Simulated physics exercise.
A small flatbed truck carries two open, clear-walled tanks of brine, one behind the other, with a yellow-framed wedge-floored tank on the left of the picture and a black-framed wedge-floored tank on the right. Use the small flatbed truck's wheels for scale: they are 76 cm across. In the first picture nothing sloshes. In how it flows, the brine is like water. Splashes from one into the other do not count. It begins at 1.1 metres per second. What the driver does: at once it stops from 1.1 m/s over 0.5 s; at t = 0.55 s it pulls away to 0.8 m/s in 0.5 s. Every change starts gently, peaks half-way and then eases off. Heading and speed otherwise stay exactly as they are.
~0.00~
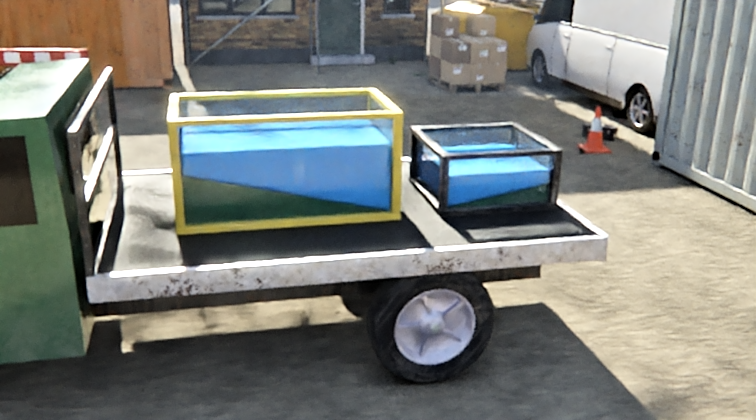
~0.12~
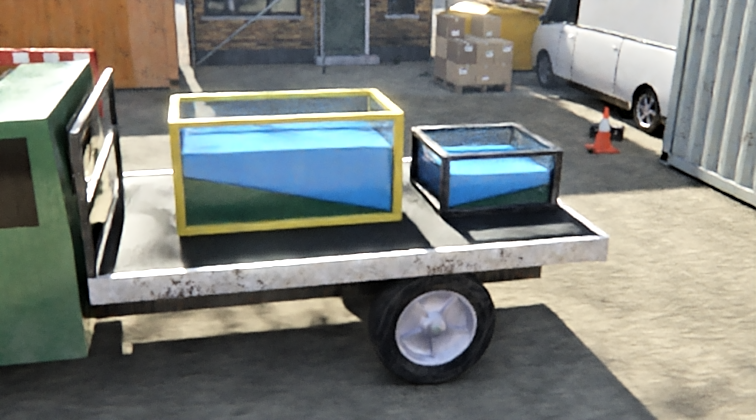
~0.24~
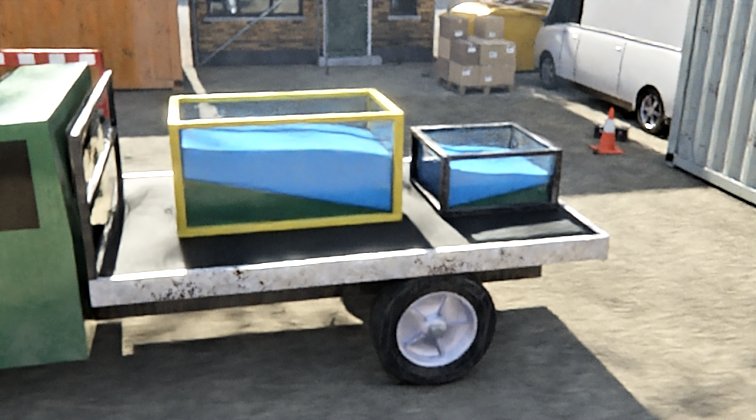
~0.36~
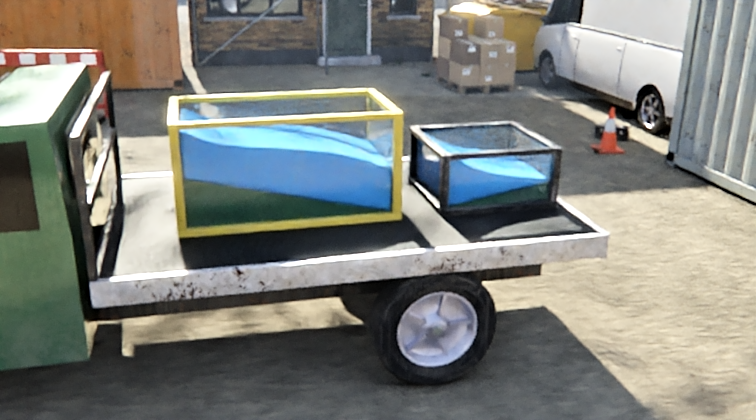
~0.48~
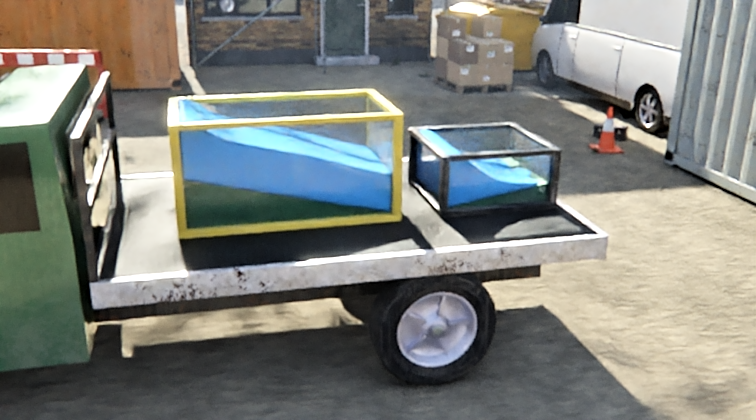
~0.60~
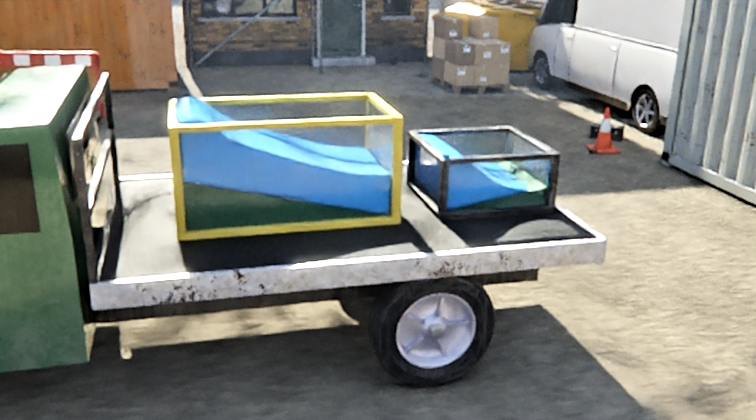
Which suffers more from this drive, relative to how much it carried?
The bigger fraction goes from the right-hand one.
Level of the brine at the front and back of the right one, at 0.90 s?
I'd say some 16 centimetres in front and some 30 centimetres behind.
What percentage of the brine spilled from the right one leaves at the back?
About 100 per cent.
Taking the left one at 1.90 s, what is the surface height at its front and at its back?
At the front 60 cm, at the back 34 cm.
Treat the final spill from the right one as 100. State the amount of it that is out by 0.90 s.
By that time, around 0 percent of it is out.
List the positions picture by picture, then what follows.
Left tank, front level (193, 148), back level (378, 141); right tank, front level (455, 170), back level (535, 166); the front is on the left, levels are read along the near walls, in the first frame.
Left tank, front level (194, 150), back level (378, 142); right tank, front level (455, 171), back level (535, 166), in the second frame.
Left tank, front level (193, 143), back level (378, 153); right tank, front level (455, 165), back level (535, 171), in the third frame.
Left tank, front level (192, 132), back level (378, 162); right tank, back level (534, 174), in the fourth frame.
Left tank, front level (191, 116); right tank, front level (455, 148), back level (533, 179), in the fifth frame.
Left tank, front level (191, 111); right tank, front level (454, 154), in the sixth frame.
After 0.90 s the left one has lost nothing (front 48 cm, back 43 cm); the right one has lost nothing (front 16 cm, back 30 cm).
After 1.40 s the left one has lost nothing (front 32 cm, back 66 cm); the right one has lost 7 per cent, over the back (front 14 cm, back 24 cm).
After 1.90 s the left one has lost 1 per cent, over the back and the far side (front 60 cm, back 34 cm); the right one has lost 8 per cent, over the back (front 30 cm, back 14 cm).
After 4.03 s the left one has lost 5 per cent, over the front, a little elsewhere; the right one has lost 8 per cent, over the back.
